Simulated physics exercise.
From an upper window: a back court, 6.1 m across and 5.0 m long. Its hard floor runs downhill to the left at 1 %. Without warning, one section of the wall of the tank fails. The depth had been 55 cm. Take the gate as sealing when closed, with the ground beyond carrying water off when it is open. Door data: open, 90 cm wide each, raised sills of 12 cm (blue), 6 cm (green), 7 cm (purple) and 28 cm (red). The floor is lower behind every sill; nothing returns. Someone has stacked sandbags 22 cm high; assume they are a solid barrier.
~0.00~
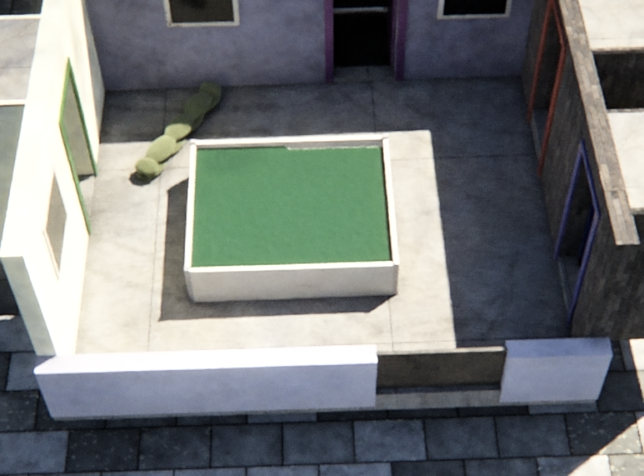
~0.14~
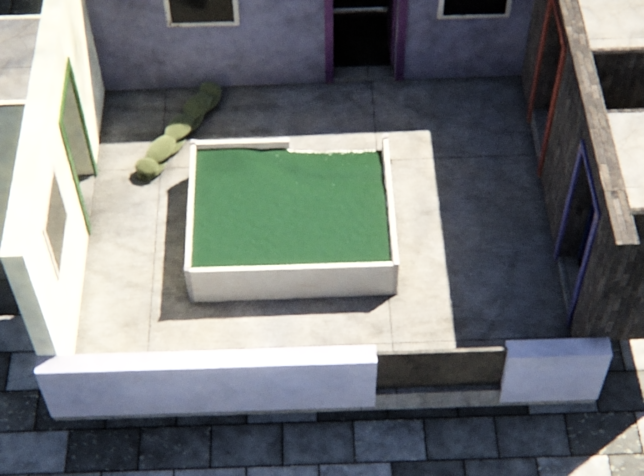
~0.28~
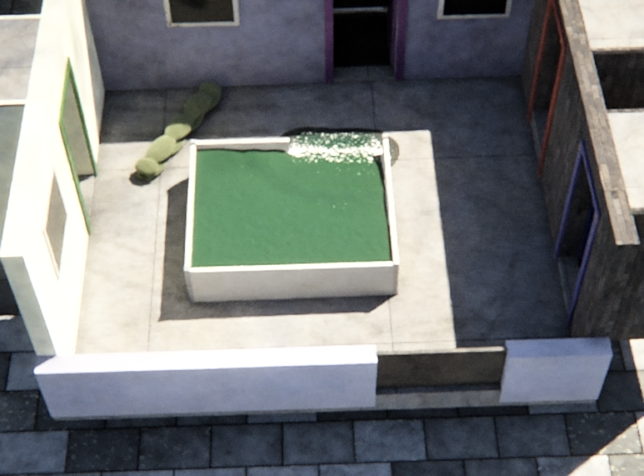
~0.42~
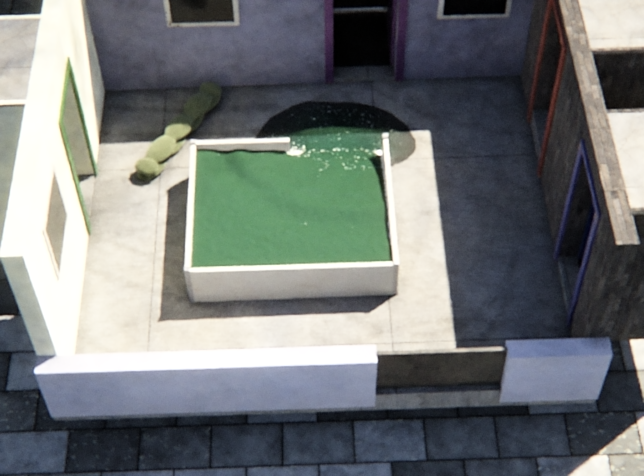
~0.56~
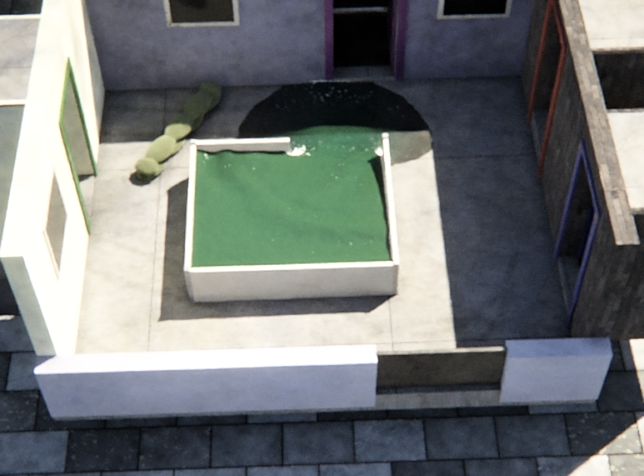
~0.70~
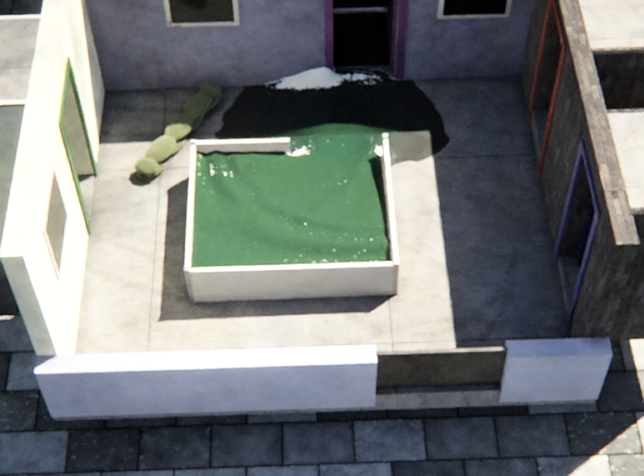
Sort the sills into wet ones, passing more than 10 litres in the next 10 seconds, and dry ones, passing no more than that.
Blue door: Dry; green door: Dry; purple door: Wet; red door: Dry.
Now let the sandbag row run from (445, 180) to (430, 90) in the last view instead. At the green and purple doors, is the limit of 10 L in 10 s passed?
Checking the limit, green is too much, purple is too much.
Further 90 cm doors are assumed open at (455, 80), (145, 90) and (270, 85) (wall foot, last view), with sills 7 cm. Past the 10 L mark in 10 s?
In sequence the answers are more than that, less than that and more than that.
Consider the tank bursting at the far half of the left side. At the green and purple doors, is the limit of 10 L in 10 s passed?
Against that limit: Green past it, purple below.
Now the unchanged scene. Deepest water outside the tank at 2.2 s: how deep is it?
Peak depth: Approx. 33 cm.
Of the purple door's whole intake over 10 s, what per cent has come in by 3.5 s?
Roughly 60%.
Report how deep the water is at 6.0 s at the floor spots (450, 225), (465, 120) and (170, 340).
3, 9 and 2 cm.
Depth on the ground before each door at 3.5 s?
You'd get blue at 1 cm, green at 3 cm, purple at 23 cm, and red at 11 cm.
After 1.4 s water covers 20 % of the floor and is deepest (35 cm) near (327, 91); blue door not reached, green door not reached, purple door 25 cm at the sill, 94 L in, red door not reached.
After 2.2 s water covers 30 % of the floor and is deepest (33 cm) near (315, 91); blue door not reached, green door not reached, purple door 31 cm at the sill, 245 L in, red door not reached.
After 3.5 s water covers 50 % of the floor and is deepest (26 cm) near (229, 95); blue door not reached, green door 3 cm at the sill, 0 L in, purple door 23 cm at the sill, 423 L in, red door 11 cm at the sill, 0 L in.
After 6.0 s water covers 85 % of the floor and is deepest (18 cm) near (500, 84); blue door 3 cm at the sill, 0 L in, green door 6 cm at the sill, 0 L in, purple door 17 cm at the sill, 588 L in, red door 10 cm at the sill, 0 L in.
After 10.0 s water covers 95 % of the floor and is deepest (14 cm) near (87, 388); blue door 6 cm at the sill, 0 L in, green door 4 cm at the sill, 1 L in, purple door 11 cm at the sill, 681 L in, red door 7 cm at the sill, 0 L in.
